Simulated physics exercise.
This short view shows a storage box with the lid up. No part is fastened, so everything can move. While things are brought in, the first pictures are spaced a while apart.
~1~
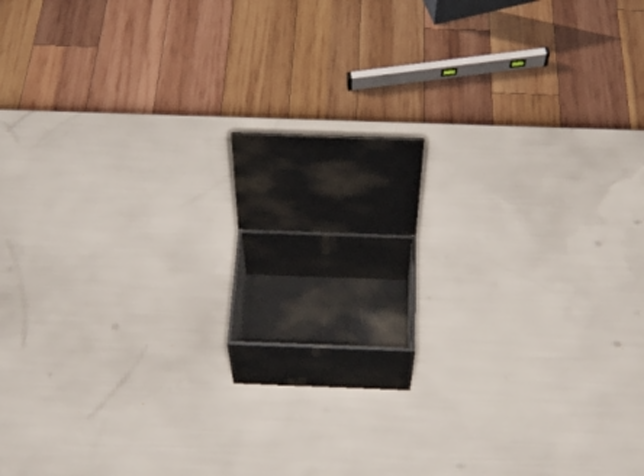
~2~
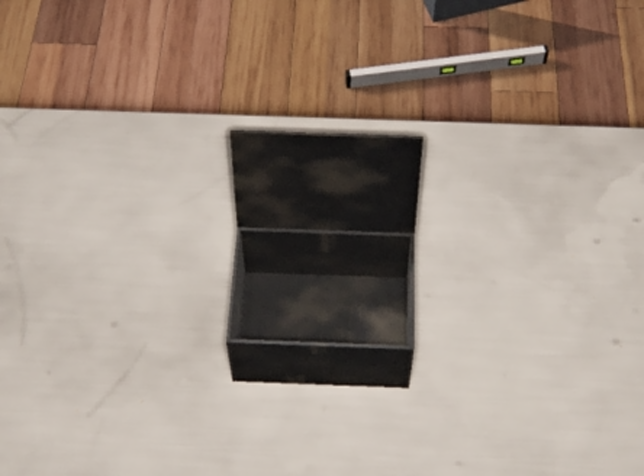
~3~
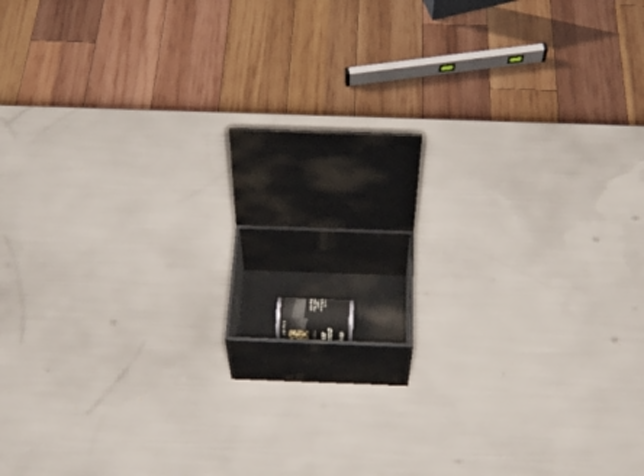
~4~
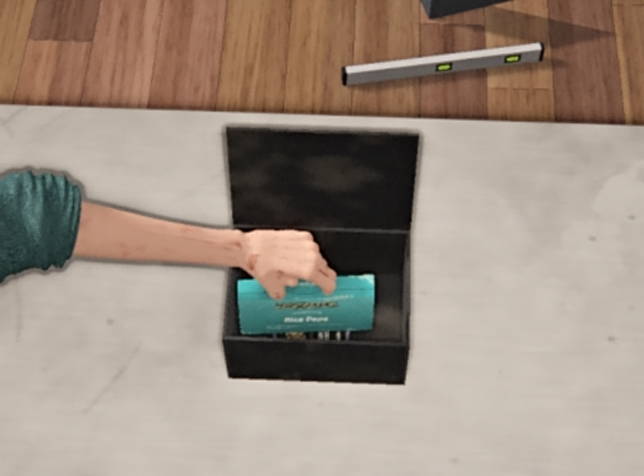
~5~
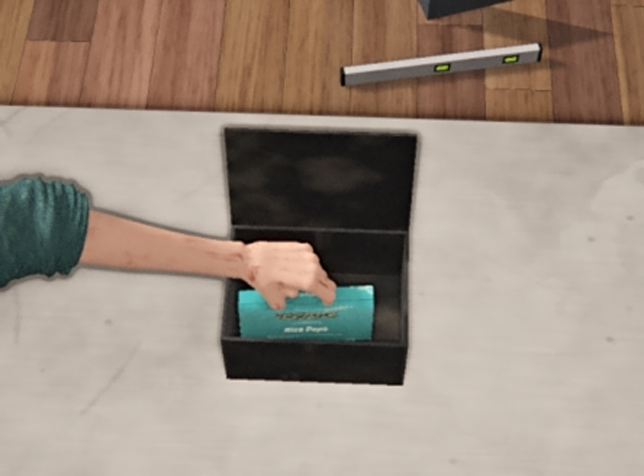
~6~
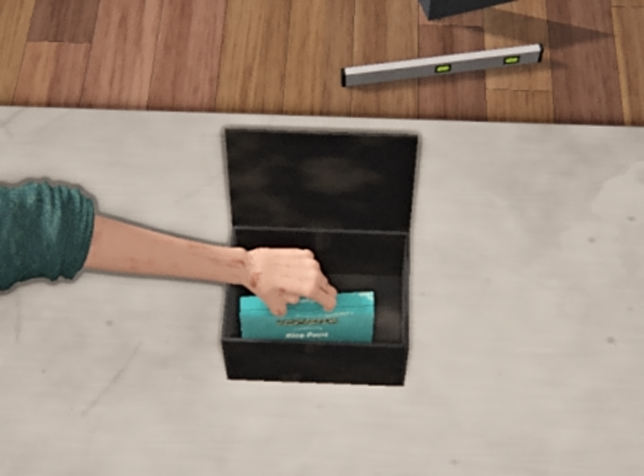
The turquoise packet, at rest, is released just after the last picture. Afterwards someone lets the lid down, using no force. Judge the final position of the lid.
The lid finishes down on the rim.
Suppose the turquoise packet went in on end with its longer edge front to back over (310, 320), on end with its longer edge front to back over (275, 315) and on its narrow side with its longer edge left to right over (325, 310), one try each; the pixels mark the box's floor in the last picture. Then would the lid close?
First try leaves it partly open, second try leaves it partly open, third try leaves it shut.
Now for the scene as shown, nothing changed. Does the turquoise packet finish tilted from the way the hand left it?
Simply put, it remains unturned.
Then, 1.20 s past the last view, lid starting down; turquoise packet displaced a little near (317, 351).
Then, 1.80 s past the last view, lid 34° above the rim; turquoise packet displaced a little near (317, 351).
Finally, lid shut; moved from the start, turquoise packet; black tin still in place. Final places as the last picture's camera would see them, turquoise packet near (317, 351).
